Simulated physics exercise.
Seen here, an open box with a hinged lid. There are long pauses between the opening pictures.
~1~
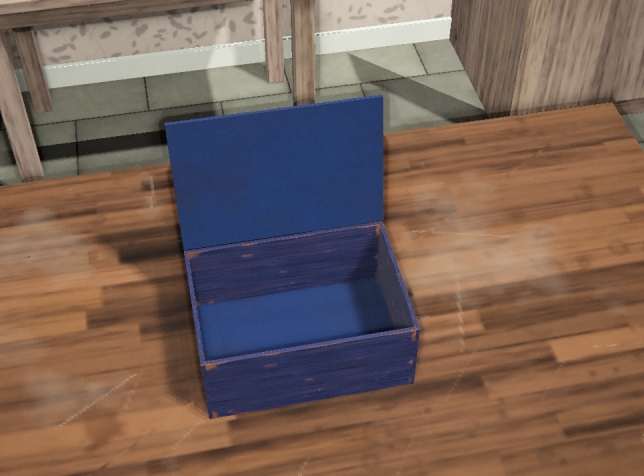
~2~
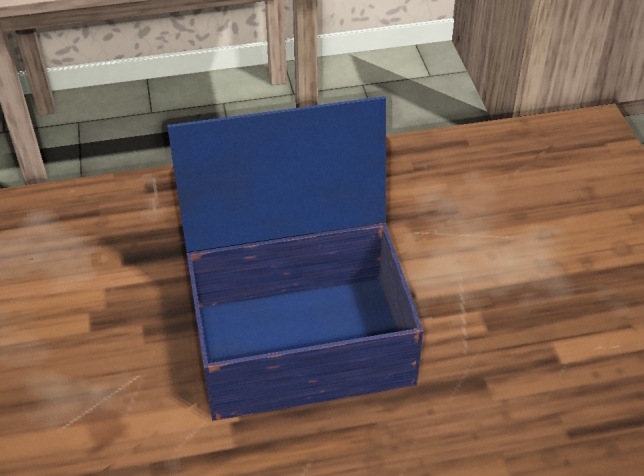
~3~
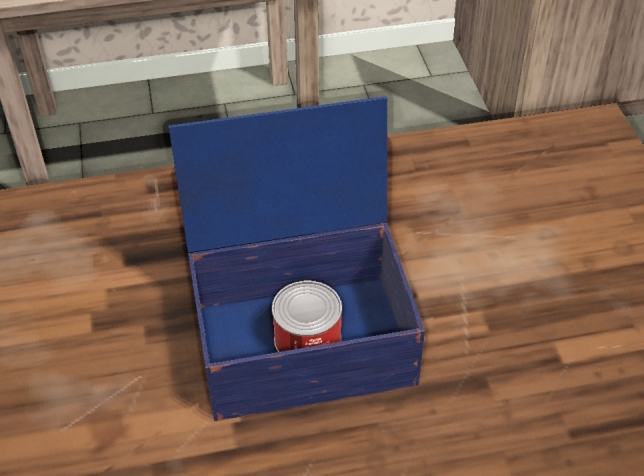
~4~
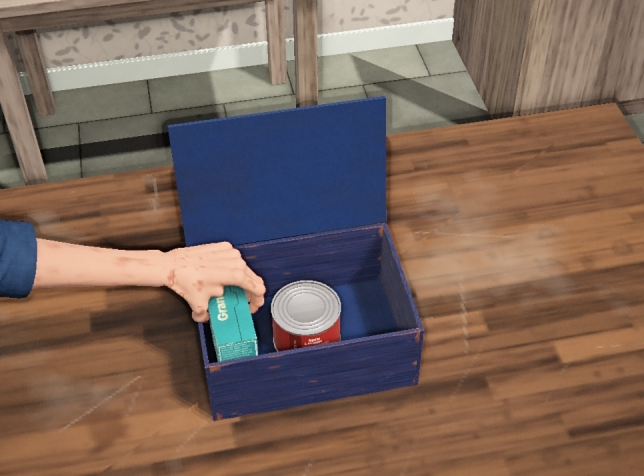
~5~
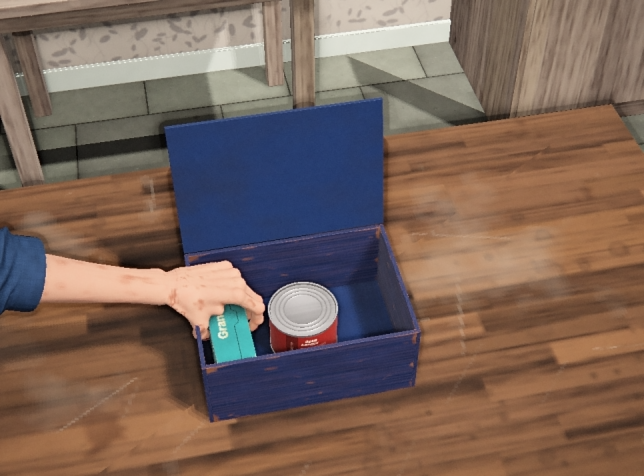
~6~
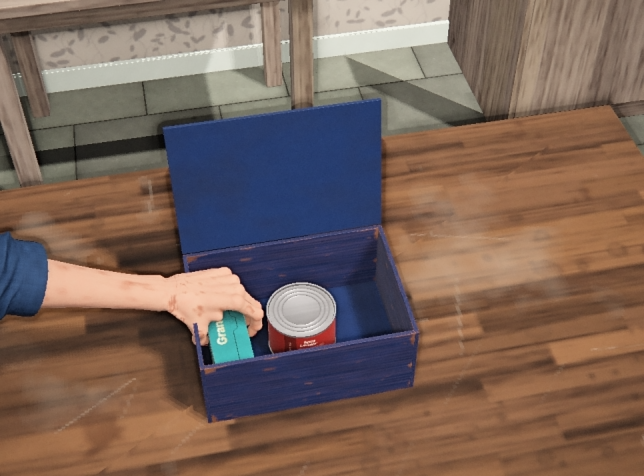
A red can appeared inside the open blue box on the wooden table, and then a hand from the left lowered a small turquoise carton into the box beside it, still gripping it.
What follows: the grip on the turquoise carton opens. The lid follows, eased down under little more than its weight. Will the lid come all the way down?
Outcome: The lid closes.
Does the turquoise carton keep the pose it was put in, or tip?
It keeps its pose.
Then, 1.50 s after the last picture, lid 64° above the rim.
Then, 1.80 s after the last picture, lid 26° above the rim.
At rest, lid shut; both in place. Seen from the same camera at the end, turquoise carton near (229, 343).
